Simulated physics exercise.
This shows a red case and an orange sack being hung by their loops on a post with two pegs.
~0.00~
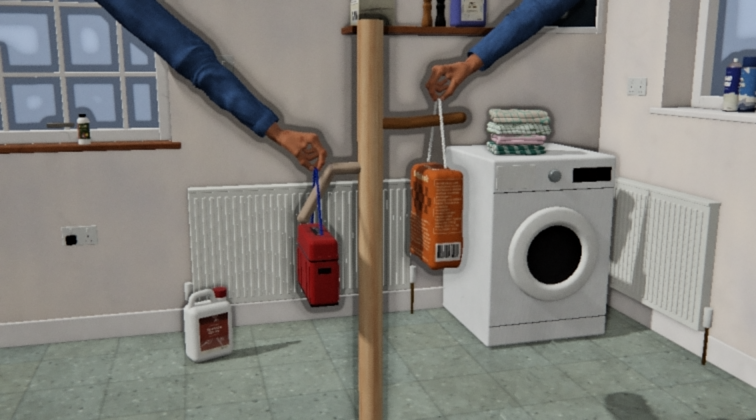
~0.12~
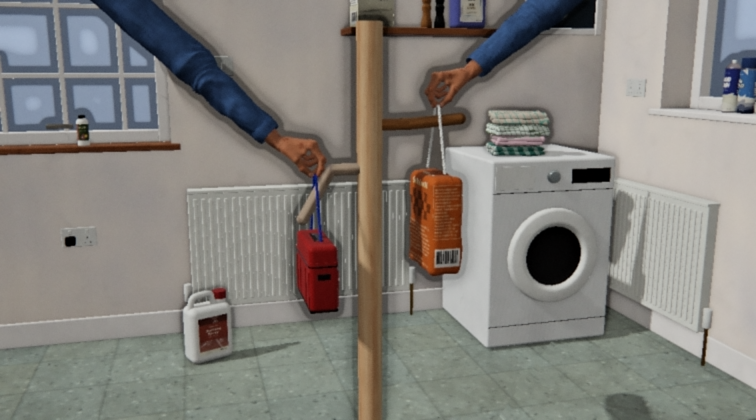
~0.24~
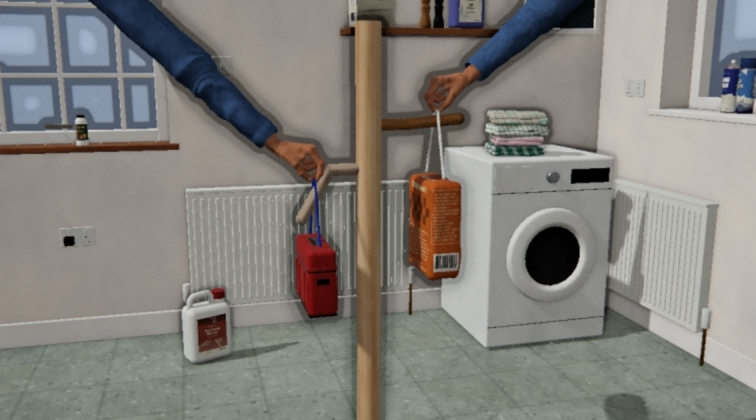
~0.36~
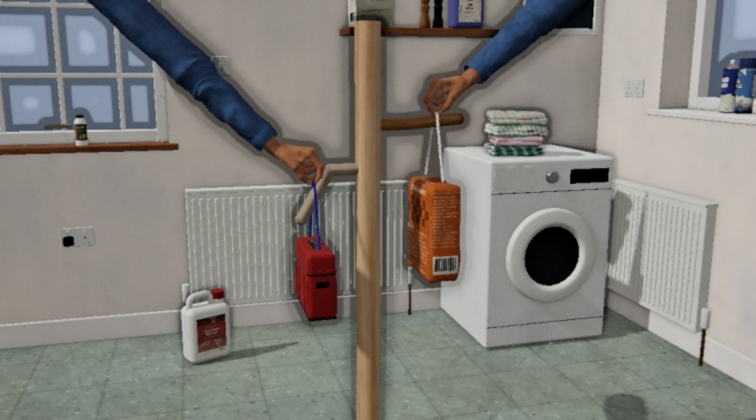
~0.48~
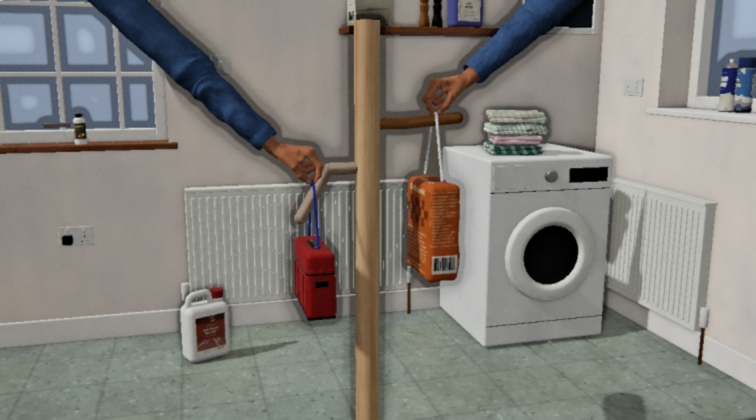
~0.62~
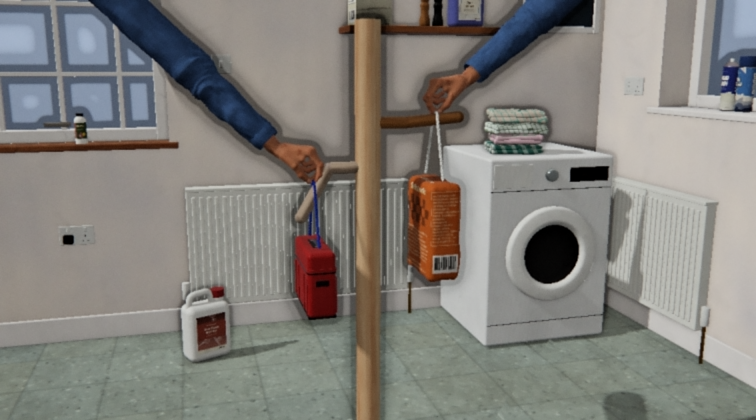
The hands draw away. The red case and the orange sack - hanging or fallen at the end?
At the end, oh the red case will go down. Oh the orange sack will hang in there.
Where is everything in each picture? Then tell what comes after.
In the first frame, red case (317, 263); orange sack (436, 215); left peg tip (304, 218); right peg tip (461, 118).
In the second frame, red case (317, 269); orange sack (435, 221).
In the third frame, red case (316, 273); orange sack (434, 225).
In the fourth frame, red case (315, 276); orange sack (433, 228).
In the fifth frame, red case (314, 276); orange sack (433, 228).
In the sixth frame, red case (315, 275); orange sack (433, 227); left peg tip (301, 218), sloping steeply down; right peg tip (459, 117), about level.
After 0.86 s, red case falling near (316, 332); orange sack hanging near (433, 227).
After 1.04 s, red case on the floor; orange sack hanging near (433, 228).
After 1.24 s, red case on the floor; orange sack hanging near (432, 229).
At rest, red case on the floor; orange sack hanging near (432, 229). The red case comes down and the orange sack stays hanging.
